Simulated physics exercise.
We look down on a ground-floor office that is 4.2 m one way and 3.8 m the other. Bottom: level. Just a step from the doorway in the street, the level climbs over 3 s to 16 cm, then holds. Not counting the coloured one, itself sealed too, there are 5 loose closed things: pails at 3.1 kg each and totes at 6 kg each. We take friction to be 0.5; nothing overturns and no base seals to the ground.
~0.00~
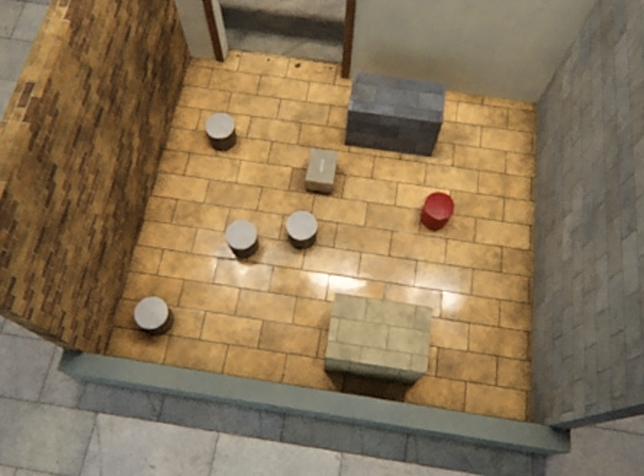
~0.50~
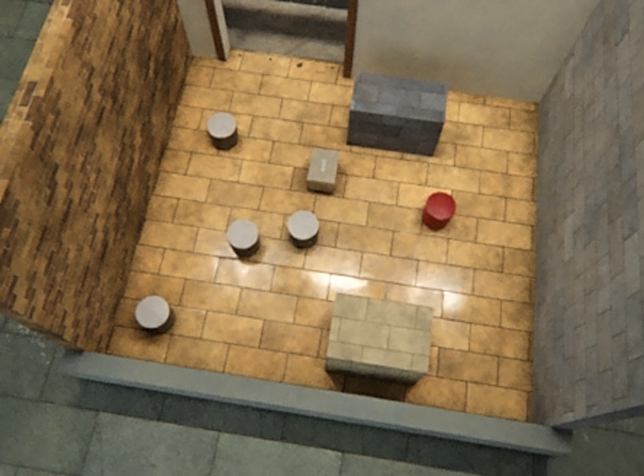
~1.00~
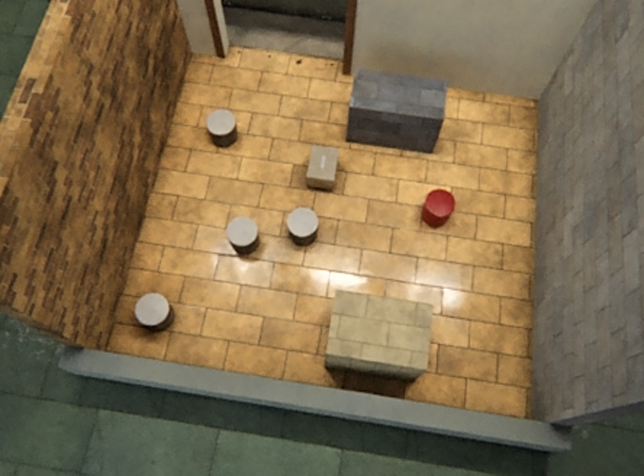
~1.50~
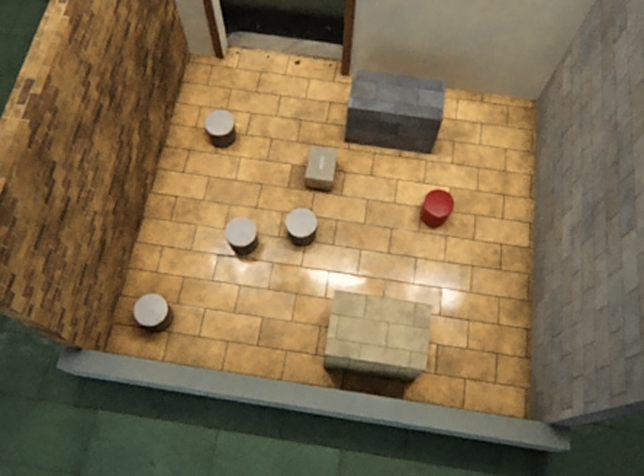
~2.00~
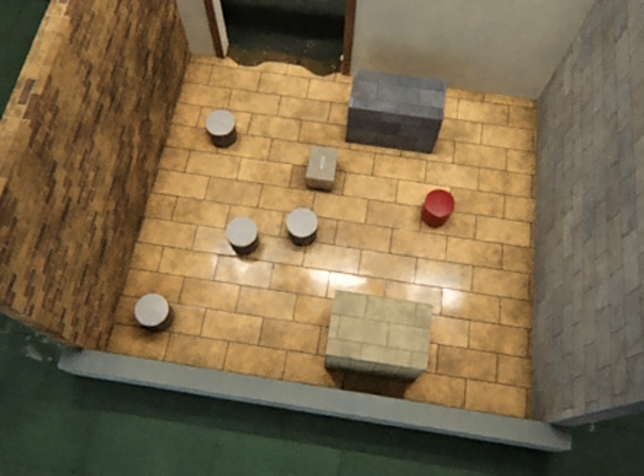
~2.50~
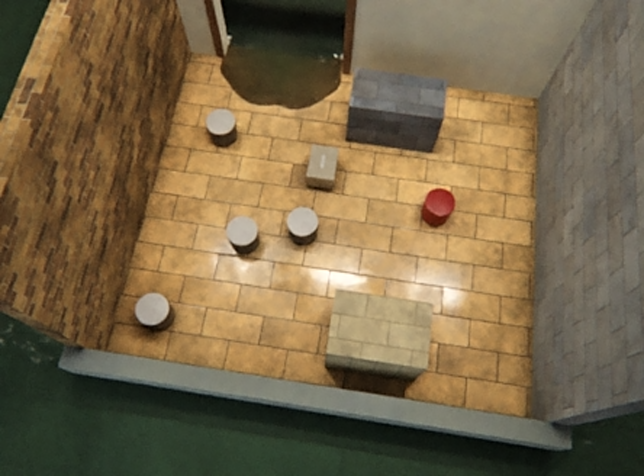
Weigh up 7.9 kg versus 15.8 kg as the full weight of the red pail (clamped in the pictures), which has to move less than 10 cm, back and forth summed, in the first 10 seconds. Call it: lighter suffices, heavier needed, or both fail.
Lighter suffices.
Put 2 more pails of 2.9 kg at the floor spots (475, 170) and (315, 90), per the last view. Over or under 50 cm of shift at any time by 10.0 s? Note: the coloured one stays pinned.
In order: Within the mark, above the mark.
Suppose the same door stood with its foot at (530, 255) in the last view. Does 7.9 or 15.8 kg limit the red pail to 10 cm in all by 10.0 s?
In that setup just the second mass works.
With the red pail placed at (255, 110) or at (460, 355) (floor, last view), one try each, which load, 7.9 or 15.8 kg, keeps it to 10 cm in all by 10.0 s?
At the first spot the heavier mass is required, at the second the lesser mass is plenty.
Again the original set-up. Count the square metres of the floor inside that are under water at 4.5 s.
Roughly 6.5 m2 of it is wet.
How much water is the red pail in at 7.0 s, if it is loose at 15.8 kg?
2 cm, roughly.
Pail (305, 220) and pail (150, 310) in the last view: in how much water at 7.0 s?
About 3 and 12 cm.
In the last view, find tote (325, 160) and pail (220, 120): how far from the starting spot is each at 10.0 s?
120 cm and 150 cm respectively.
After 3.5 s the red pail would be 0 cm from its start with 7.9 kg and 0 cm from its start with 15.8 kg; 0 cm of water round it then.
After 4.5 s the red pail would be 0 cm from its start with 7.9 kg and 0 cm from its start with 15.8 kg; 0 cm of water round it then.
After 7.0 s the red pail would be 0 cm from its start with 7.9 kg and 0 cm from its start with 15.8 kg; 2 cm of water round it then.
After 10.0 s the red pail would be 0 cm from its start with 7.9 kg and 0 cm from its start with 15.8 kg; 2 cm of water round it then.
